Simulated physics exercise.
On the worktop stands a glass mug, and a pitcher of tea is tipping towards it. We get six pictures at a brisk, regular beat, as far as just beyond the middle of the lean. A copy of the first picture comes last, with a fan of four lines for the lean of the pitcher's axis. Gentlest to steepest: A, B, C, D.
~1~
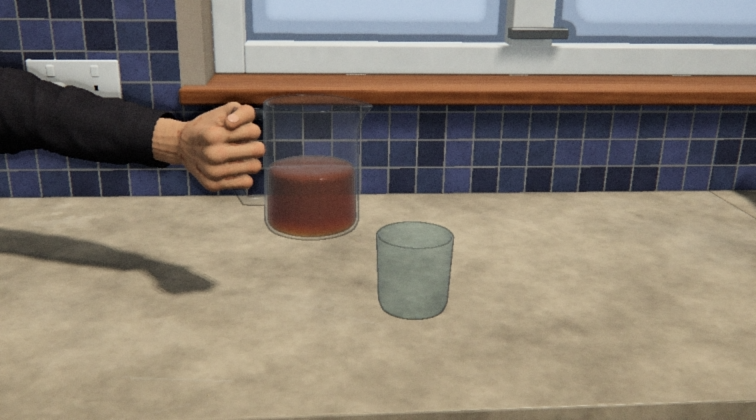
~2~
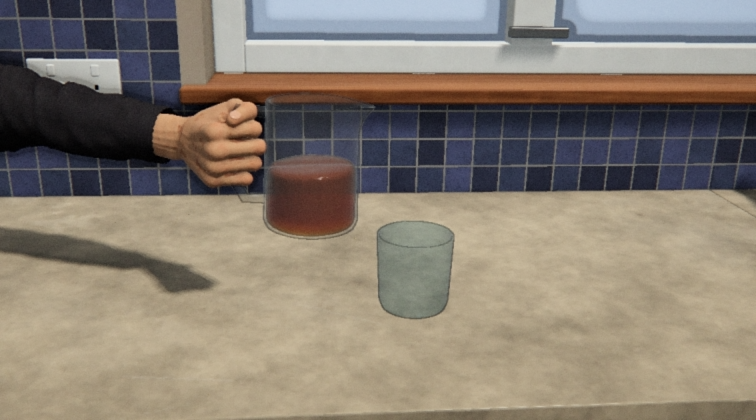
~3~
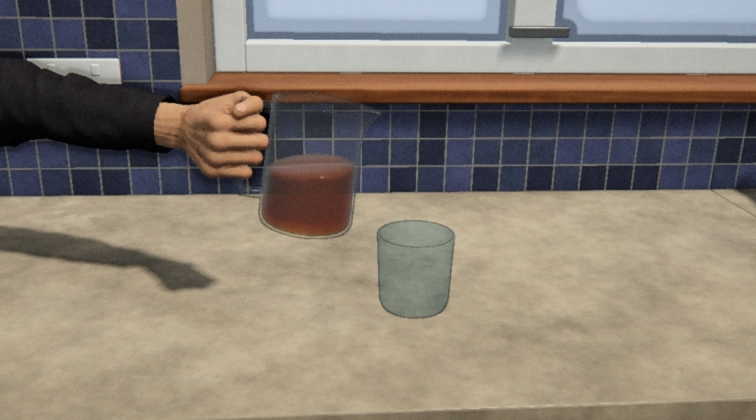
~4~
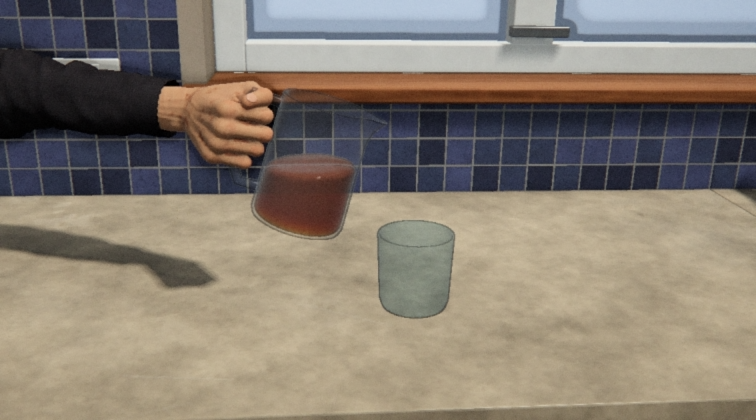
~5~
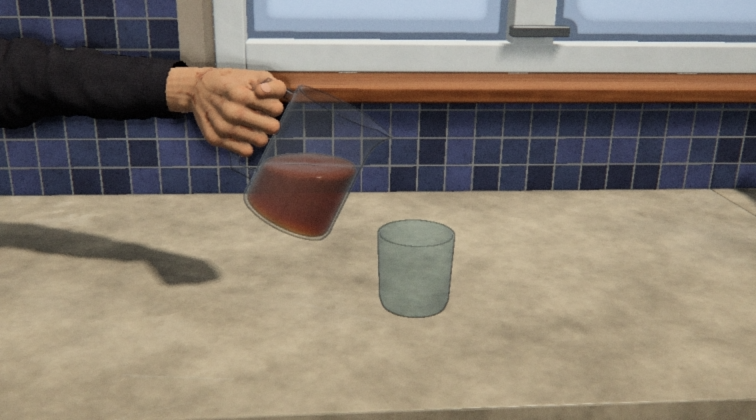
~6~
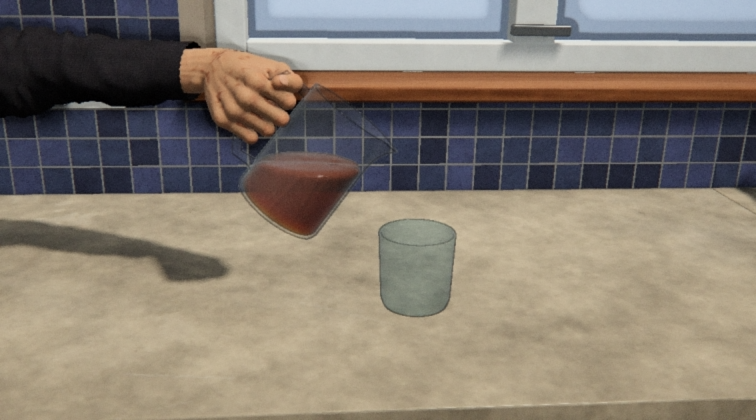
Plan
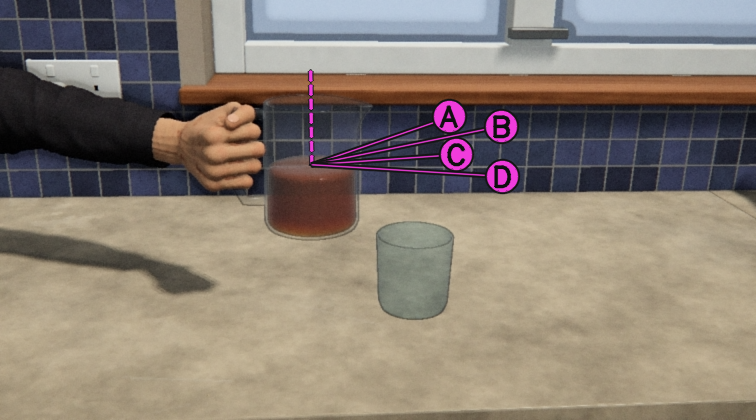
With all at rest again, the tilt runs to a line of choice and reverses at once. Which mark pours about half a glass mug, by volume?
It is B.
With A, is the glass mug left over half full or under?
Under half.
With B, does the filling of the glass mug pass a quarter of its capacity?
Yes, clearly.
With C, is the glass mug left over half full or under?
Over half.
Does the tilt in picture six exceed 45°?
No, it does not.
On the marked copy, A at (433, 122); B at (485, 129); C at (439, 155); D at (485, 175).
With A, the glass mug ends with about 32 % of what it can hold.
With B, the glass mug ends with about 51 % of what it can hold.
With C, the glass mug ends with about 68 % of what it can hold; 3 % of the tea is spilt.
With D, the glass mug ends with about 83 % of what it can hold; 6 % of the tea is spilt.
